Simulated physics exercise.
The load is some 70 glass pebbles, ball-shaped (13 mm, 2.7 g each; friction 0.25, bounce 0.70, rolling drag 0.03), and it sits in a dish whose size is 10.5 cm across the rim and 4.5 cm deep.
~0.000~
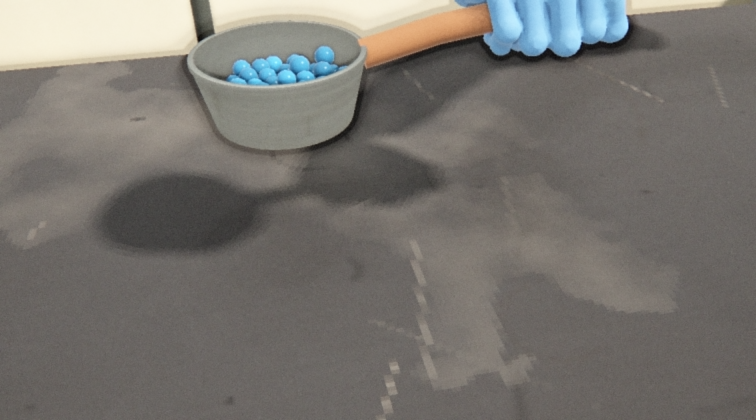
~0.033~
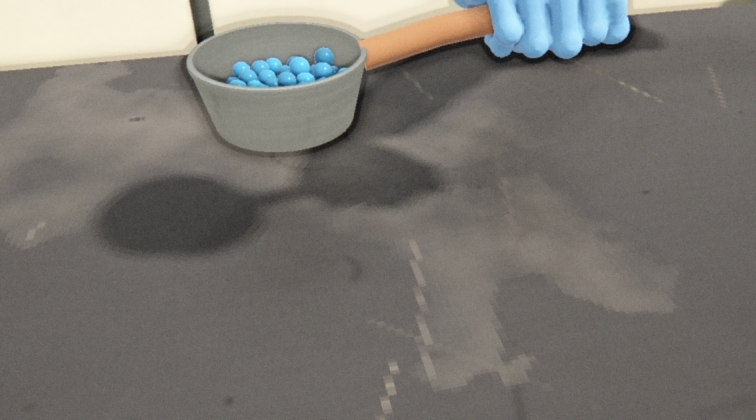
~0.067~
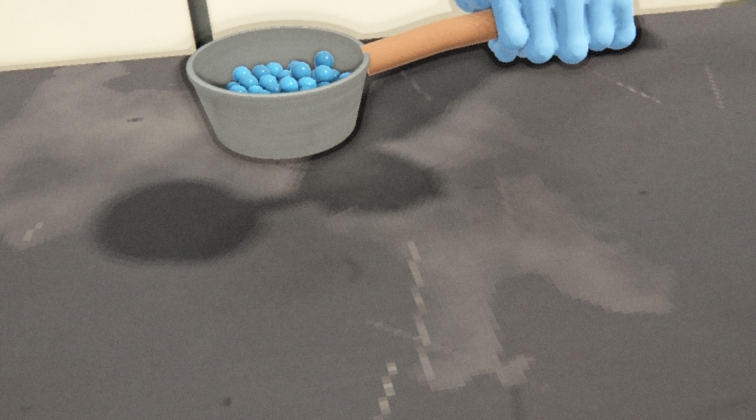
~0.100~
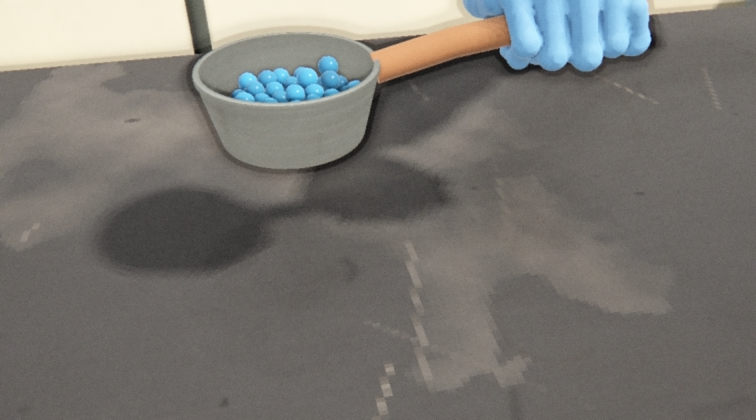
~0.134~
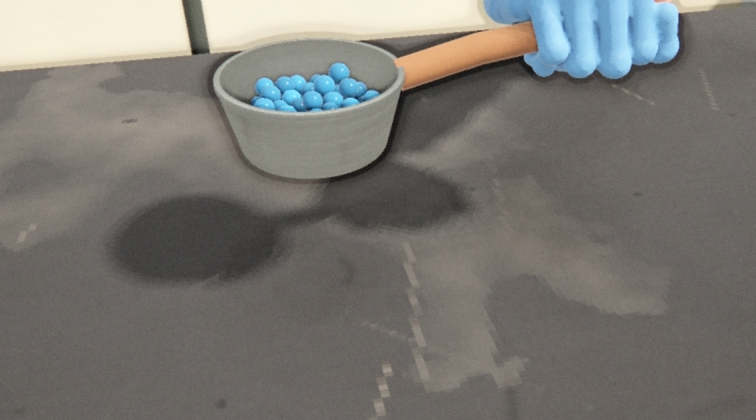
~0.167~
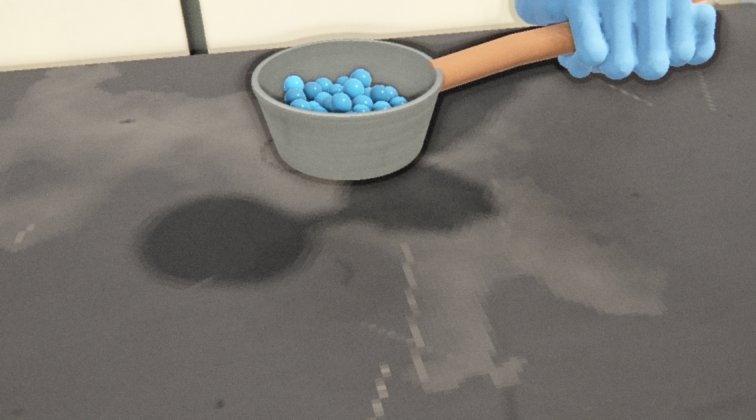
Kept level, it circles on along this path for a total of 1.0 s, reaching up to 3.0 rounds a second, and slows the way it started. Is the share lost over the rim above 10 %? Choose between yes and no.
I choose yes.
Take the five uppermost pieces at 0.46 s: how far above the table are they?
I'd put it at some 16 cm.
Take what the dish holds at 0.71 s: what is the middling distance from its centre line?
Around 3.5 cm.
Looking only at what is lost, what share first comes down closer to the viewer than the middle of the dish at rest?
Share: Near 50 %.
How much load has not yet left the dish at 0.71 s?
About 65 % of the load.
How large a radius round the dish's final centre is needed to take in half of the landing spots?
30 cm.
After 0.46 s, dish 90 %, in the air 10 %; middle of the pieces not yet landed near (263, 97).
Then, at 0.71 s, fallen in front of where it stops 10 %, dish 65 %, fallen left of where it stops 5 %, in the air 20 %; middle of the pieces not yet landed near (344, 61).
After 0.93 s, fallen in front of where it stops 5 %, dish 50 %, fallen right of where it stops 10 %, fallen behind where it stops 10 %, fallen left of where it stops 15 %, in the air 10 %; middle of the pieces not yet landed near (407, 121).
After 1.15 s, fallen in front of where it stops 10 %, dish 45 %, fallen right of where it stops 15 %, fallen behind where it stops 10 %, fallen left of where it stops 15 %; middle of the pieces not yet landed near (378, 84).
By 2.0 s all is still; fallen in front of where it stops 10 %, dish 45 %, fallen right of where it stops 15 %, fallen behind where it stops 10 %, fallen left of where it stops 15 %.
